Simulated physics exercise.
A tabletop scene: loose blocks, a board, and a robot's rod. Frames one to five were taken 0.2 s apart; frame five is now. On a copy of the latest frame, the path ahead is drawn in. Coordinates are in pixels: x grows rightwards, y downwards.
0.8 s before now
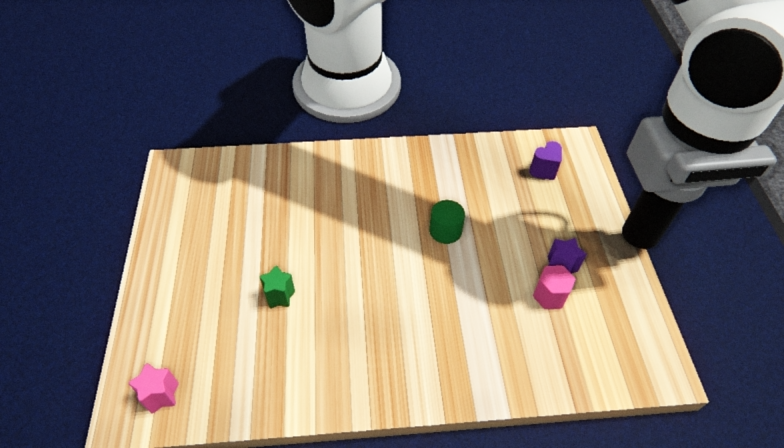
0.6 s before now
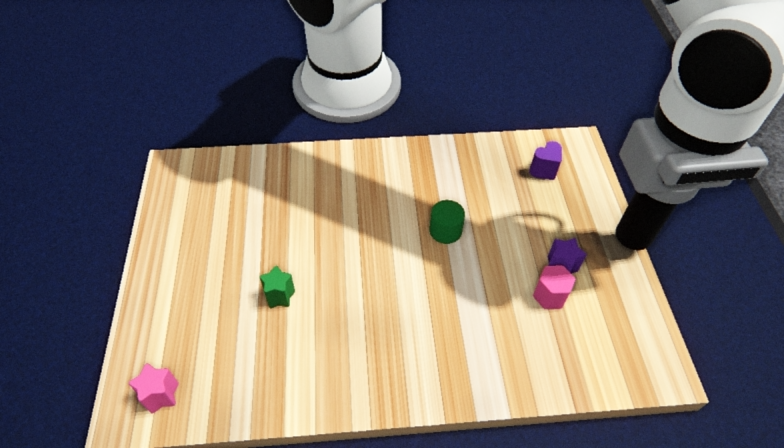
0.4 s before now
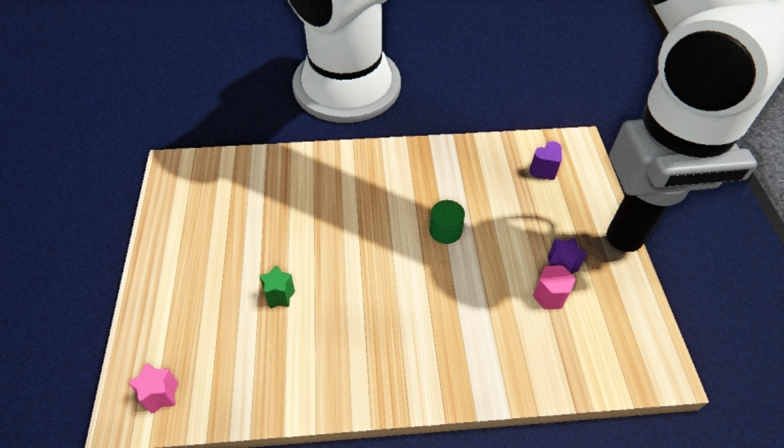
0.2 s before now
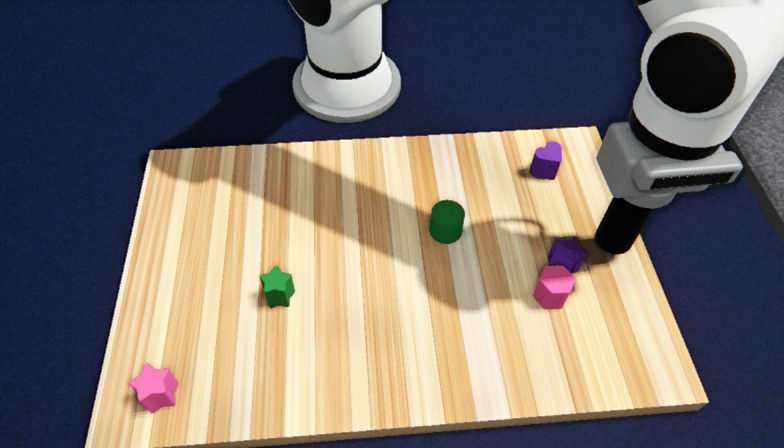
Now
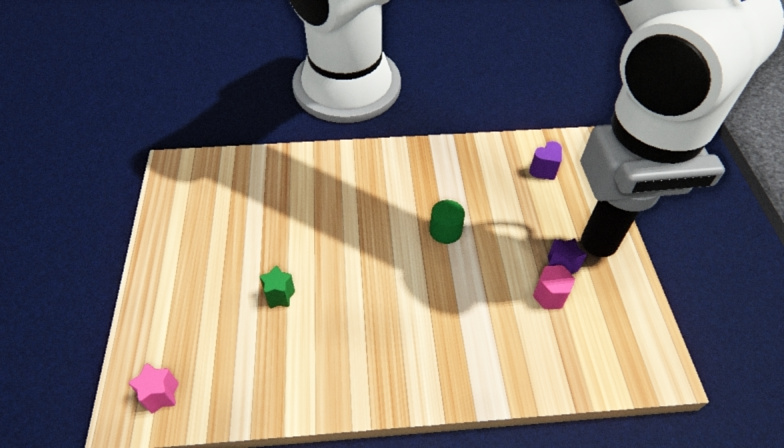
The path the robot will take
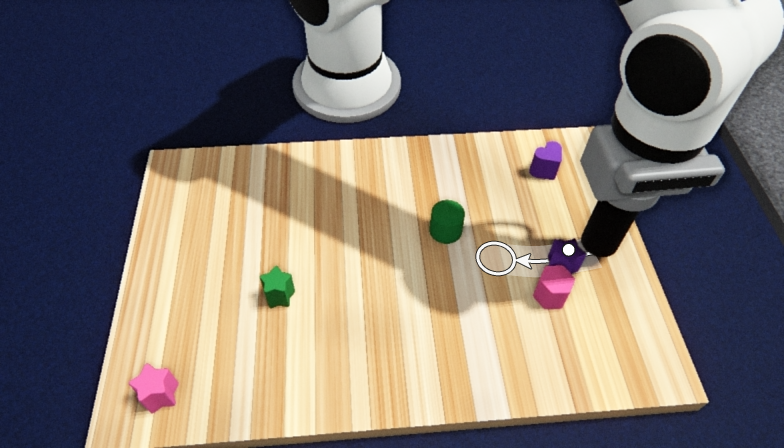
A striped wooden board lies on a dark blue surface, seen from above at an angle by a still camera. A pink star sits lower left, a green star left of centre, a green cylinder near the middle, and a purple heart, purple star and pink hexagonal block at right. The robot arm at right slides its black rod slowly leftward toward the purple star, while the blocks stay still.
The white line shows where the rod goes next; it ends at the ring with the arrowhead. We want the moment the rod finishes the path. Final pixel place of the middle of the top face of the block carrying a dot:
I expect it at (498, 267).
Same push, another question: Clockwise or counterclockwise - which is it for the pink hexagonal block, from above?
Rotation: Counter-clockwise.
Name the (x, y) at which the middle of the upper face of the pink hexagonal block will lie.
Around (542, 288).
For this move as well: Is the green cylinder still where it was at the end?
Yes, it checks out.
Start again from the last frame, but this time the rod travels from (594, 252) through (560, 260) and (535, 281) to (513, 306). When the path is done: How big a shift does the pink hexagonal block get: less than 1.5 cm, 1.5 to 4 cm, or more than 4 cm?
Result: Over 4 cm.
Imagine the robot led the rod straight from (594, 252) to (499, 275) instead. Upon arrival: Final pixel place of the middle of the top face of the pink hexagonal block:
(543, 290)
The line goes from (594, 252) via (547, 261), ending at (496, 258); the dot is on the purple star.
The first path, step by step. One third of the way, rod at (567, 249); pink hexagonal block at (551, 284), turned 20° anticlockwise; purple star at (547, 255), turned 15° anticlockwise.
Two thirds of the way, rod at (533, 251); pink hexagonal block at (542, 288), turned 60° anticlockwise; purple star at (516, 262), turned 20° anticlockwise.
At the end, rod at (499, 248); green cylinder unmoved; pink hexagonal block at (542, 288), turned 60° anticlockwise; purple star at (498, 267), turned 55° anticlockwise.
